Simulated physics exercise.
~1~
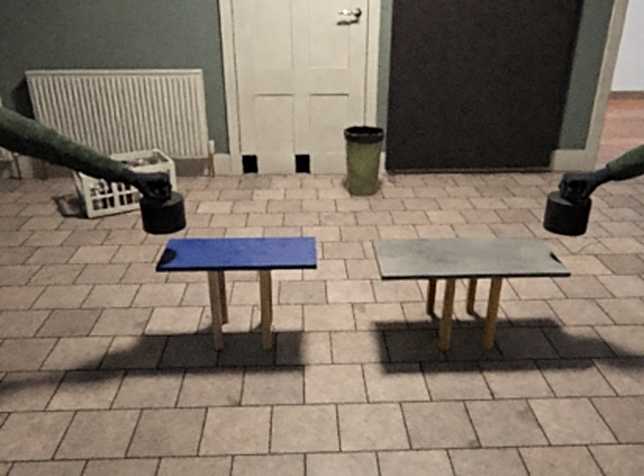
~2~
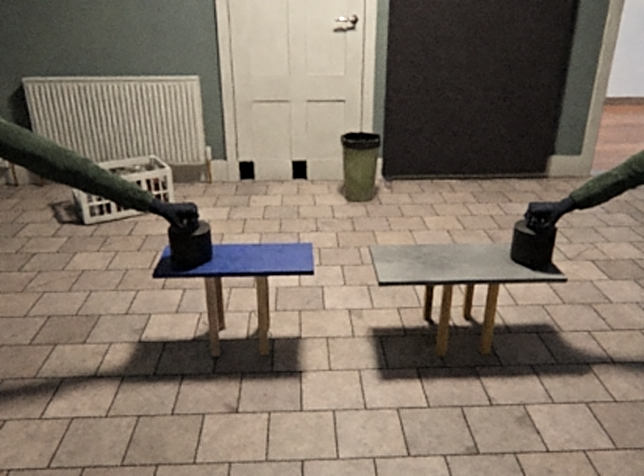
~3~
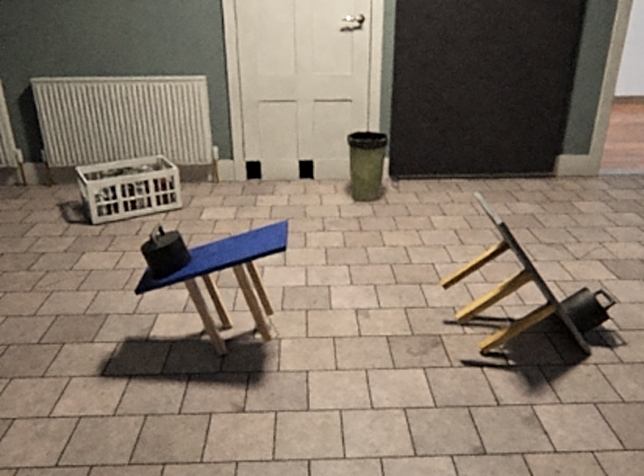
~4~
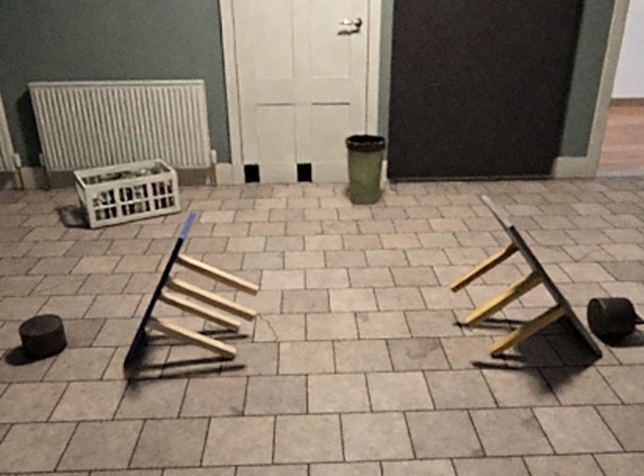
In this clip, two gloved hands set dark cylindrical objects on the outer ends of a blue table and a grey table, then let go. Both tables tip outward and end up on their sides on the tiled floor, with the cylinders beside them.
